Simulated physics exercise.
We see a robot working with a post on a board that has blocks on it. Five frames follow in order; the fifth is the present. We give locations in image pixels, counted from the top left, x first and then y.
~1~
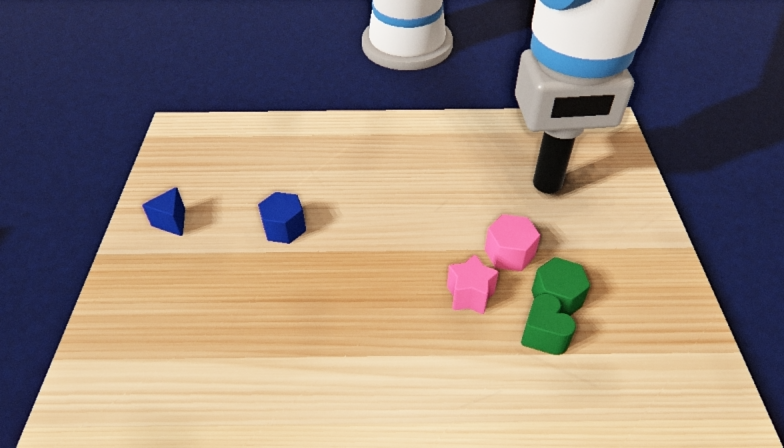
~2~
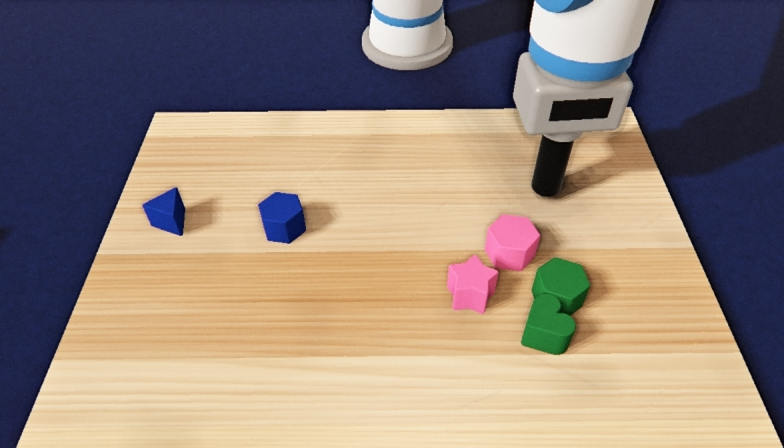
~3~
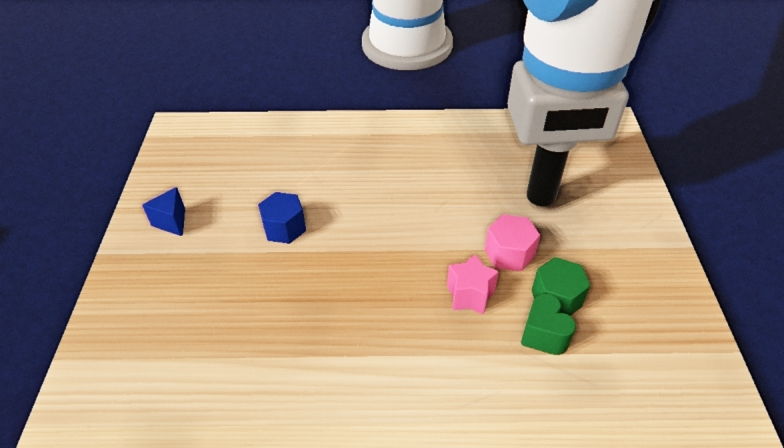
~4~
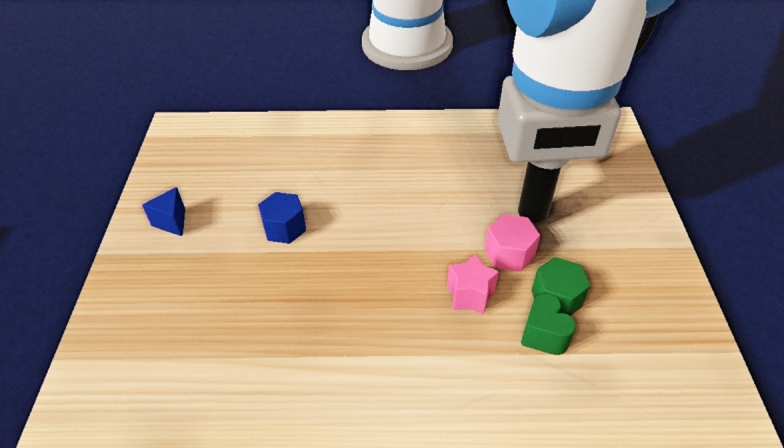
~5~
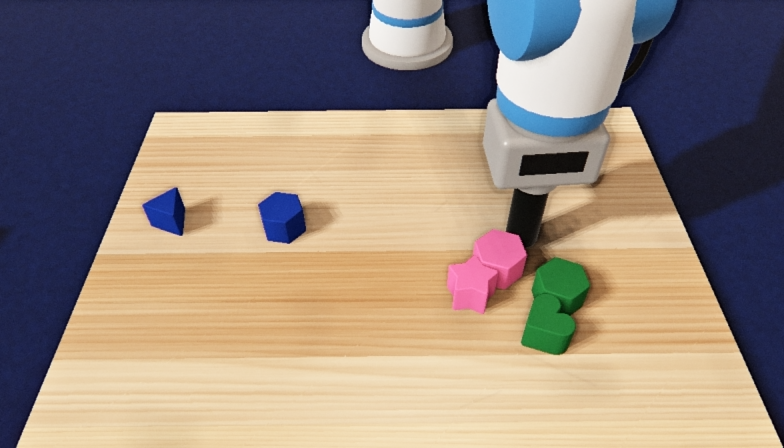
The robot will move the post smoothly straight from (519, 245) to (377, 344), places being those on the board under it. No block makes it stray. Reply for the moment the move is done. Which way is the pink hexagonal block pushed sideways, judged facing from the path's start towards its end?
Its shift is leftward.
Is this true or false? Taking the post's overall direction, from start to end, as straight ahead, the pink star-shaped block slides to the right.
The statement is incorrect.
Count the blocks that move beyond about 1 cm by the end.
I'd say two blocks get shifted by more than about 1 cm.
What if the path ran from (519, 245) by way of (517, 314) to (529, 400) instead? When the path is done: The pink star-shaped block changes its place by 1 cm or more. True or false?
That is true.
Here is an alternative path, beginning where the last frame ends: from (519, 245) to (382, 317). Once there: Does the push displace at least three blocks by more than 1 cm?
That would be a no.
What follows on the original path. One third of the way, post (477, 269); pink star-shaped block (429, 312), turned 10° anticlockwise; pink hexagonal block (456, 283).
Two thirds of the way, post (429, 302); pink star-shaped block (386, 360), turned 25° anticlockwise; pink hexagonal block (409, 322).
At the end, post (376, 337); pink star-shaped block (363, 414), turned 50° anticlockwise; pink hexagonal block (365, 366), turned 40° anticlockwise; green hexagonal block still.
